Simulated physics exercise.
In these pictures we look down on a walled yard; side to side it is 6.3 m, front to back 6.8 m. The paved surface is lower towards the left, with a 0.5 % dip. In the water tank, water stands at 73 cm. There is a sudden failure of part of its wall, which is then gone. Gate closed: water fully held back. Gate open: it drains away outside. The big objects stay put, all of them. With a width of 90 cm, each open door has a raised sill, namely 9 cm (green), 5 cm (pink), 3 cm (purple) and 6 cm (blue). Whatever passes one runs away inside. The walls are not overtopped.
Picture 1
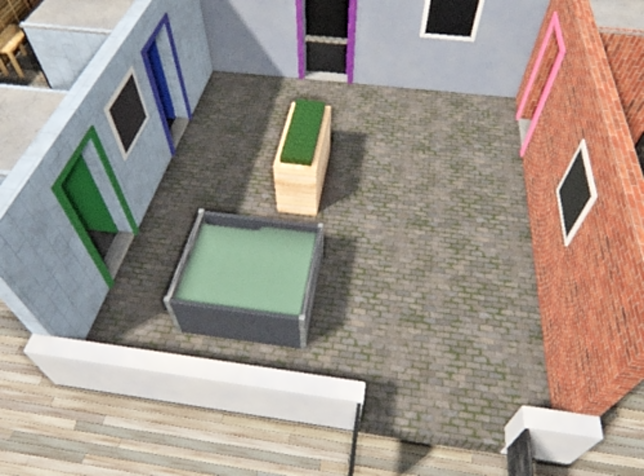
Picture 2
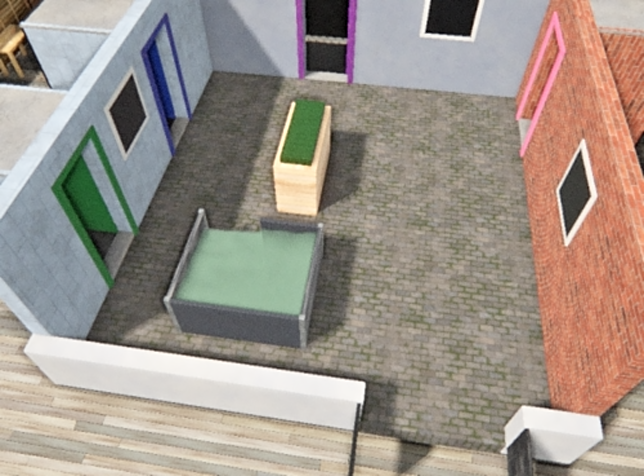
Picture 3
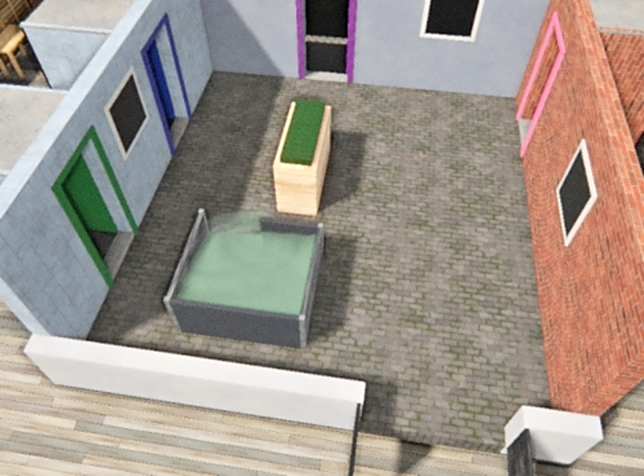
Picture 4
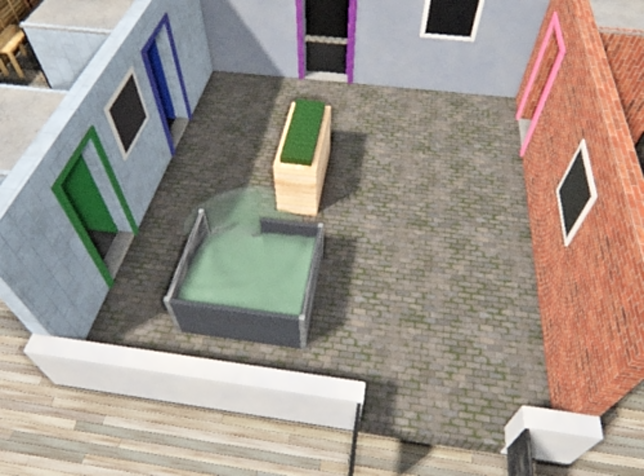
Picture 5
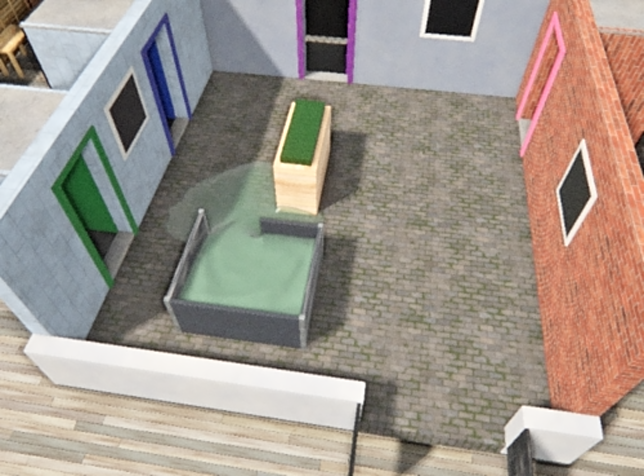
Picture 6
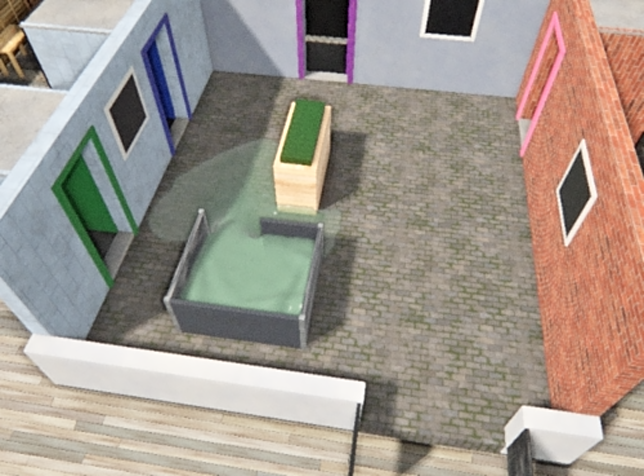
A dark-walled water tank opens at its far side, and water spreads across the paving.
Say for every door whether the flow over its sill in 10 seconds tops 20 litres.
In order: The green door lets in a smaller amount than the limit; the pink door lets in a larger amount than the limit; the purple door lets in a larger amount than the limit; the blue door lets in a larger amount than the limit.
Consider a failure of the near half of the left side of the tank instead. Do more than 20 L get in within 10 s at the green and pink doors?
For green, too much; for pink, too little.
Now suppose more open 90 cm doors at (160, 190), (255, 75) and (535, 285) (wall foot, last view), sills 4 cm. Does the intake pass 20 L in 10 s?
In sequence the answers are more than that, more than that and less than that.
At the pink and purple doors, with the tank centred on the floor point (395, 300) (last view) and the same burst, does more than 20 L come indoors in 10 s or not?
So the pink door tops the limit and the purple door tops the limit.
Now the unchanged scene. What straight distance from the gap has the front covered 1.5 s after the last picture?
Roughly 4.8 m.
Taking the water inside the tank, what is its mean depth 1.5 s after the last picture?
Around 33 cm on average.
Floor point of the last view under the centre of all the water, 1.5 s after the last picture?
Around (250, 206).
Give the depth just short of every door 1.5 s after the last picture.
Door by door, in cm: Green reads 1, pink reads 0, purple reads 10, blue reads 12.
Then, 0.7 s after the last picture water covers 30 % of the floor and is deepest (32 cm) near (236, 241); green door not reached, pink door not reached, purple door not reached, blue door 14 cm at the sill, 0 L in.
Then, 1.5 s after the last picture water covers 35 % of the floor and is deepest (40 cm) near (229, 74); green door 1 cm at the sill, 0 L in, pink door not reached, purple door 10 cm at the sill, 20 L in, blue door 12 cm at the sill, 18 L in.
Then, 2.8 s after the last picture water covers 35 % of the floor and is deepest (26 cm) near (204, 111); green door 2 cm at the sill, 0 L in, pink door not reached, purple door 11 cm at the sill, 70 L in, blue door 9 cm at the sill, 33 L in.
Then, 5.3 s after the last picture water covers 55 % of the floor and is deepest (13 cm) near (508, 105); green door 1 cm at the sill, 0 L in, pink door 10 cm at the sill, 1 L in, purple door 7 cm at the sill, 125 L in, blue door 9 cm at the sill, 68 L in.
Then, 9.3 s after the last picture water covers 75 % of the floor and is deepest (7 cm) near (274, 187); green door 3 cm at the sill, 0 L in, pink door 7 cm at the sill, 35 L in, purple door 6 cm at the sill, 153 L in, blue door 7 cm at the sill, 76 L in.
